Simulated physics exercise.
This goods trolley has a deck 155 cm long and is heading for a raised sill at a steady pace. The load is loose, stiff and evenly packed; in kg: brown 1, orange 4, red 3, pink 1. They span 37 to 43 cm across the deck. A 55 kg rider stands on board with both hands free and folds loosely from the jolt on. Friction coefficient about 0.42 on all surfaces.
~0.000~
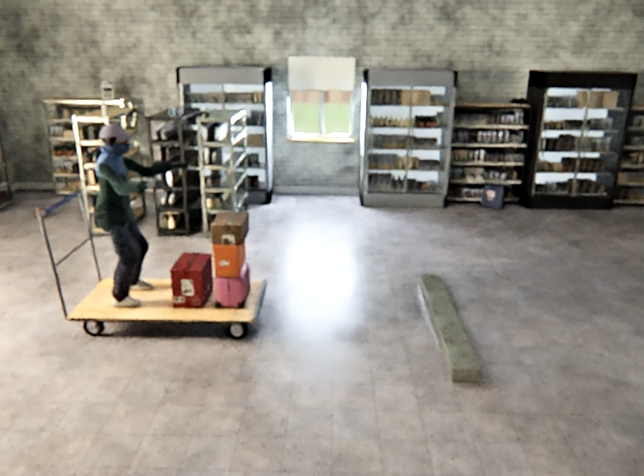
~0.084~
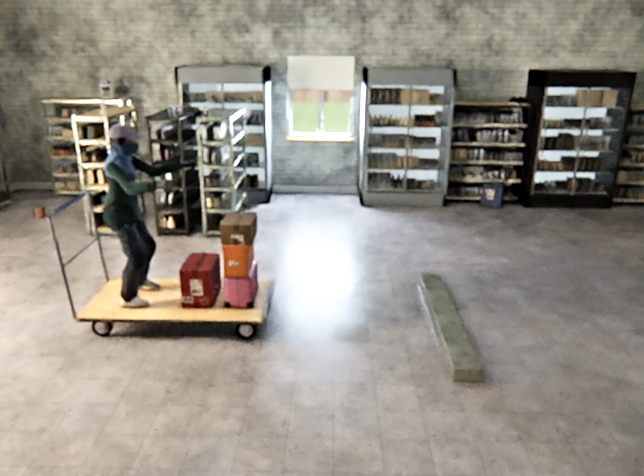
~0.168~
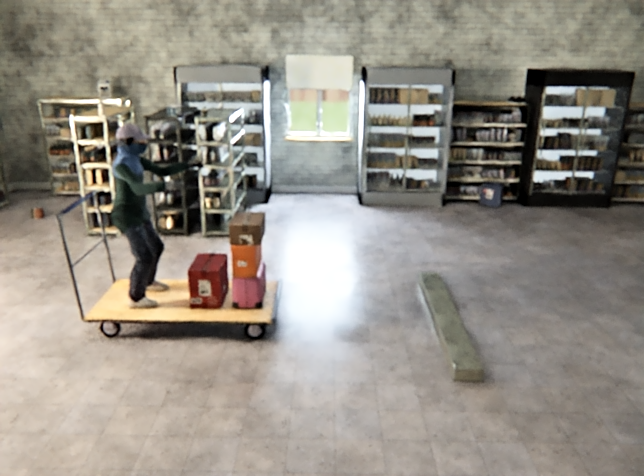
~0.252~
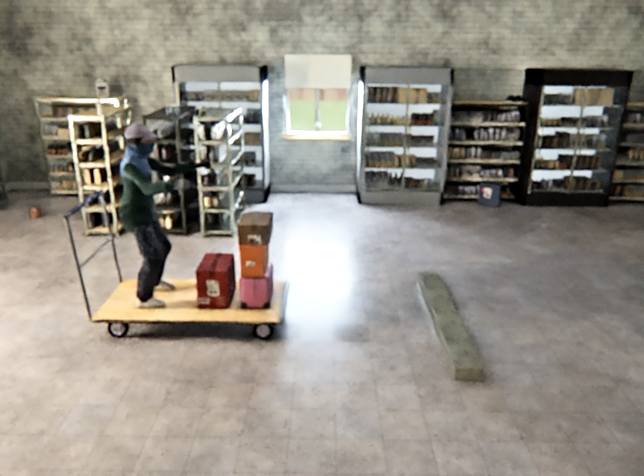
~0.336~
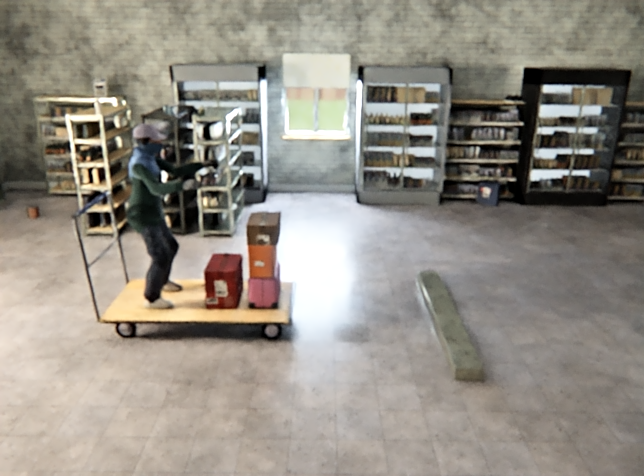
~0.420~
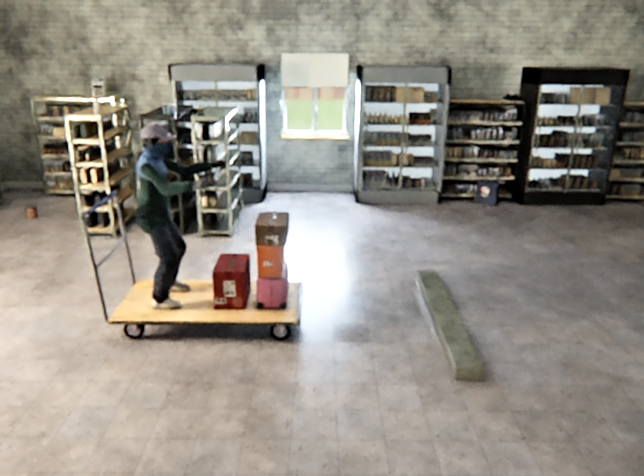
Grey-floored room with shelving, a capped figure standing on a flat trolley rolling slowly right beside a red case and stacked luggage.
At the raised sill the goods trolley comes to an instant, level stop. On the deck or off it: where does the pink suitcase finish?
The pink suitcase stays aboard.
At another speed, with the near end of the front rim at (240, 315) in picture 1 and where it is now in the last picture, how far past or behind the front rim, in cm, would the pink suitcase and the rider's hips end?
In that case pink 40 past, hips 90 behind.
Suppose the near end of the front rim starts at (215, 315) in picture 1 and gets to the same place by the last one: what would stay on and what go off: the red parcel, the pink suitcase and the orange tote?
In that case red on, pink off, orange off.
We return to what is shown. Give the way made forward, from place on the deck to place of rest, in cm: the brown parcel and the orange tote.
Forward: Brown 35, orange 25.
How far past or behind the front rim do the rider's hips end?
Some 100 cm behind it.
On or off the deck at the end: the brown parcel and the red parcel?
In the end: Brown off, red on.
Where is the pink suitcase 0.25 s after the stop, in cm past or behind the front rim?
Some 20 cm behind it.
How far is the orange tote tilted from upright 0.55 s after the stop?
Roughly 20° from upright.
The wheels strike at 1.89 s.
After 2.14 s the pink suitcase is 20 cm behind the rim, tilted 10°, near (424, 283) in the last picture's view.
After 2.44 s the pink suitcase is 13 cm behind the rim, tilted 15°, near (431, 283) in the last picture's view.
After 2.89 s the pink suitcase is 12 cm behind the rim, tilted 15°, near (433, 283) in the last picture's view.
At rest, 3.8 s, past the rim, brown parcel; behind it, orange tote, red parcel, pink suitcase and the rider's hips.
